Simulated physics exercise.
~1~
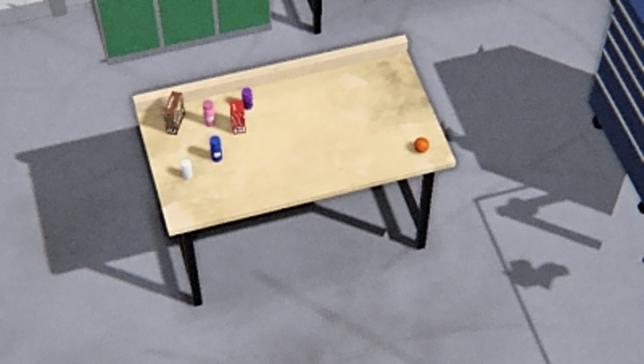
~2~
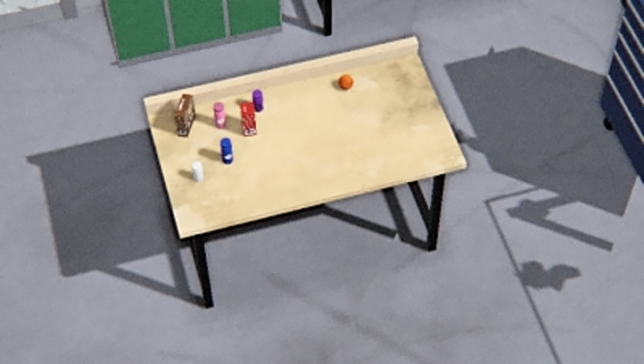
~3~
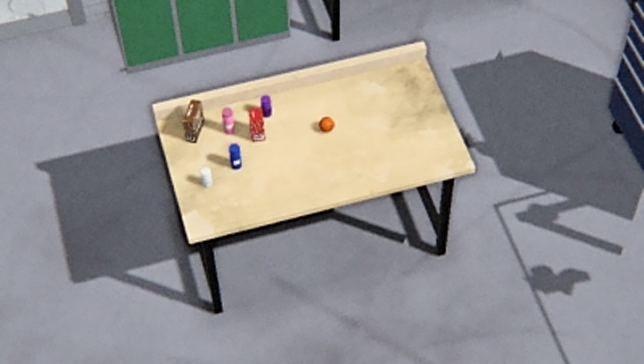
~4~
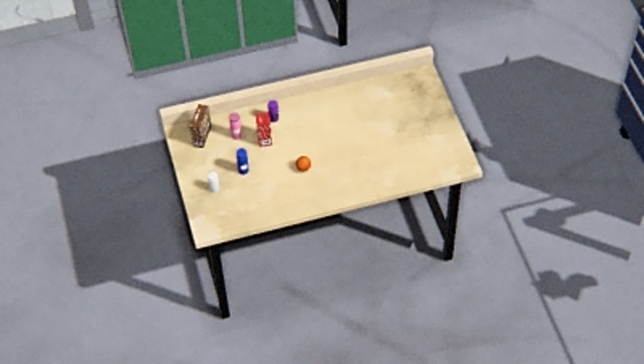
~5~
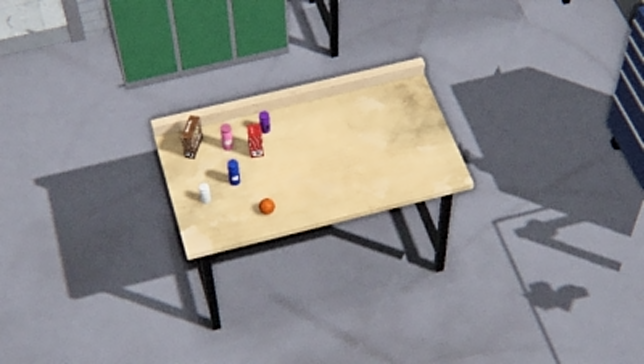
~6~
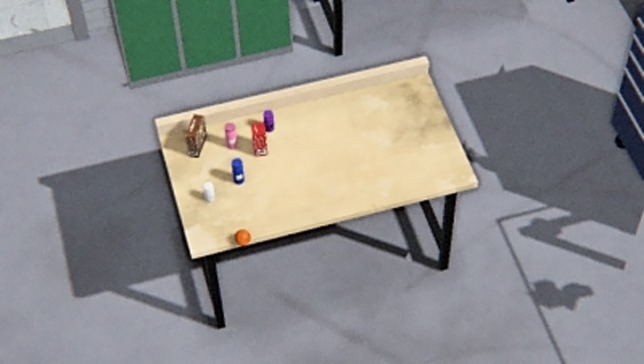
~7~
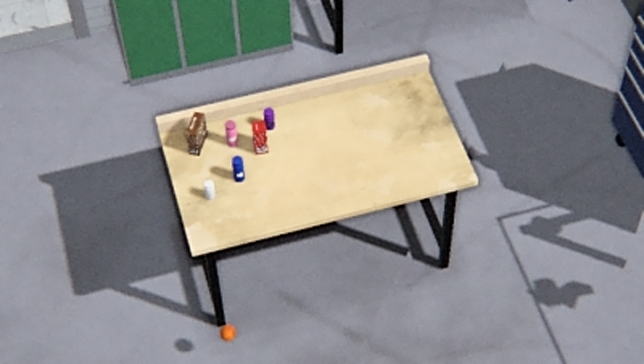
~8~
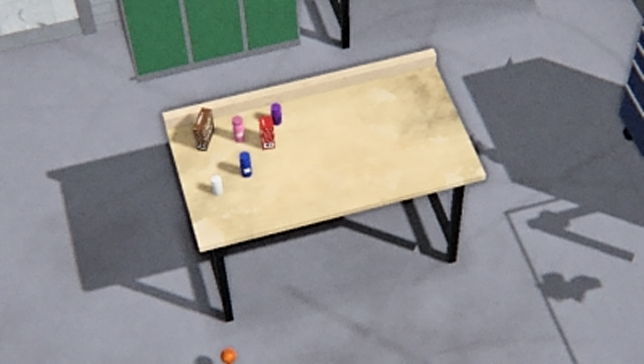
In a grey-floored room with green cabinets and a dark blue unit nearby, a pale wooden table holds a brown packet, a red carton, and pink, purple, blue and white shakers grouped toward its left side. An orange ball starts near the right edge and rolls left and away toward the raised batten along the far side. It then heads back from the batten, crossing the tabletop leftward and toward the near edge. Passing in front of the blue and white shakers, it drops off the near edge. It ends on the floor, while everything else stays upright in place.
